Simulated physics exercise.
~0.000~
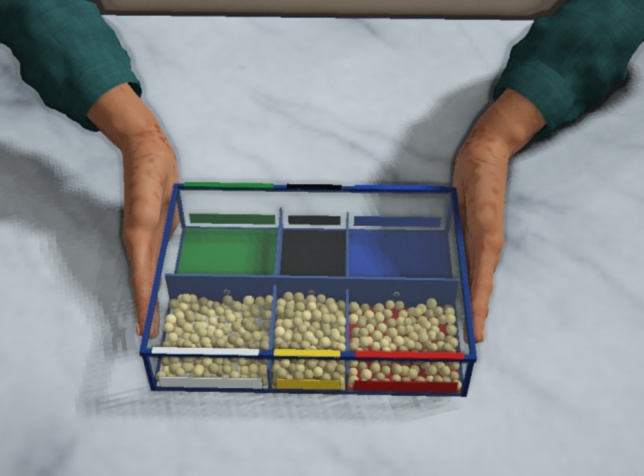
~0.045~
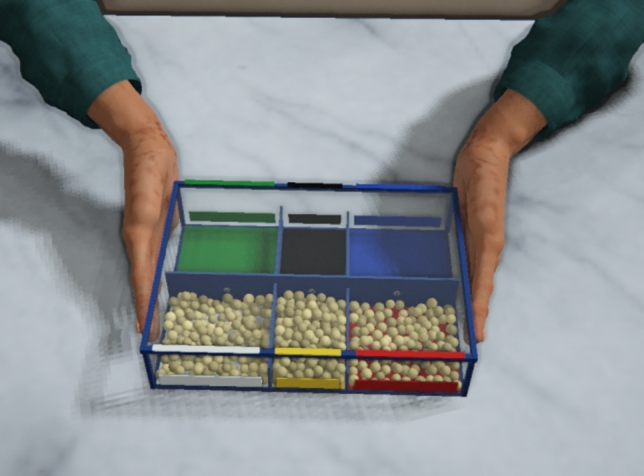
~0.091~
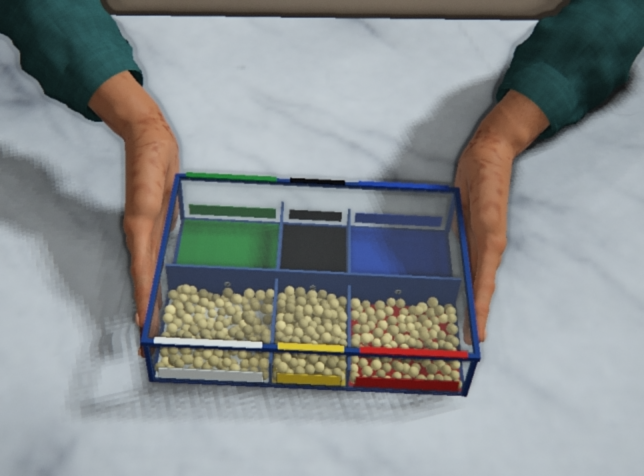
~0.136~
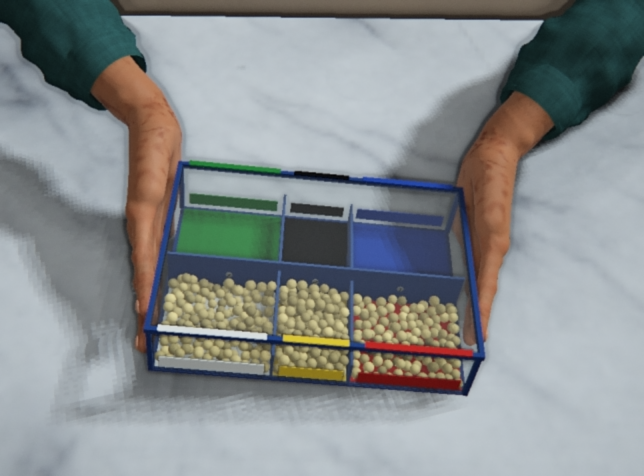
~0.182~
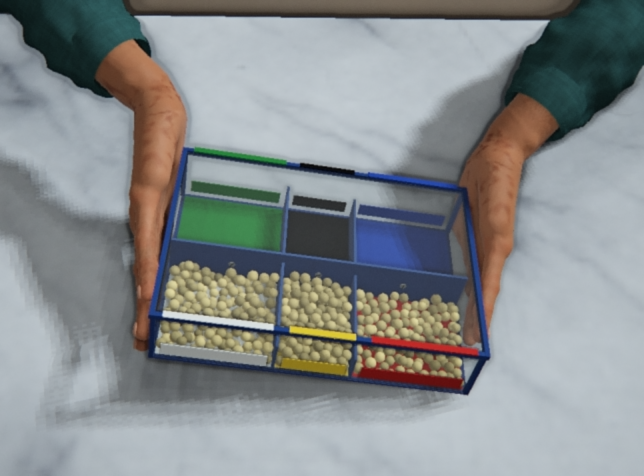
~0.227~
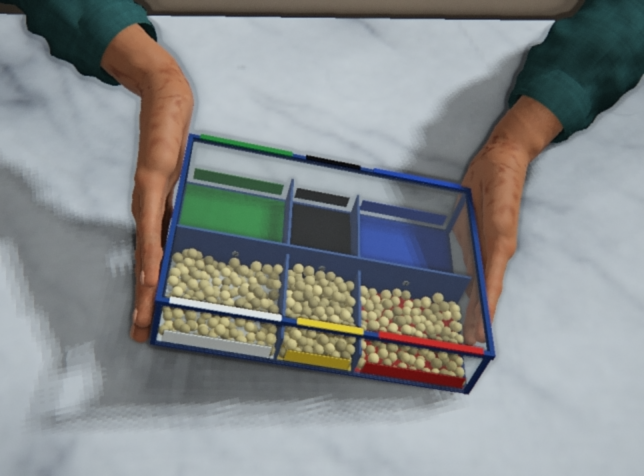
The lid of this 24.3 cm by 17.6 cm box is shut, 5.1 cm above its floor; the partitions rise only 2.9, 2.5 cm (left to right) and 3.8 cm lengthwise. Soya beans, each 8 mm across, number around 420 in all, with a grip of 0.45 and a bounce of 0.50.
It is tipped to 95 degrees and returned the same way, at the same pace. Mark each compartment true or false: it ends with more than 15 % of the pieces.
Red: True, blue: False, green: False, yellow: False, white: False, black: False.
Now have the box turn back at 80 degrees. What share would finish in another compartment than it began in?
35 %.
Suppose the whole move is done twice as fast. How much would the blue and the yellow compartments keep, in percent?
In that case the blue compartment would hold 10 per cent and the yellow one 5 per cent.
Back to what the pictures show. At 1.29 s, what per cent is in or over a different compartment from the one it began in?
20 %.
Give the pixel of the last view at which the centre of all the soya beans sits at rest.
My guess is close to (421, 333).
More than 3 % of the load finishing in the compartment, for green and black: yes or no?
Checking green: It falls short; checking black: It falls short.
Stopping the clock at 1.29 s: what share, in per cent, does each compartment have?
In per cent: Red 45, blue 0, green 0, yellow 25, white 30, black 0.
After 1.29 s, tilt 95 degrees; red 45 %, yellow 25 %, white 30 %.
Then, at 2.00 s, tilt 43 degrees; red 80 %, blue 10 %, yellow 5 %, white 5 %.
After 2.74 s, tilt 0 degrees; red 80 %, blue 10 %, yellow 5 %, white 5 %.
In the end, at 3.3 s, red 80 %, blue 10 %, green 0 %, yellow 5 %, white 5 %, black 0 %.
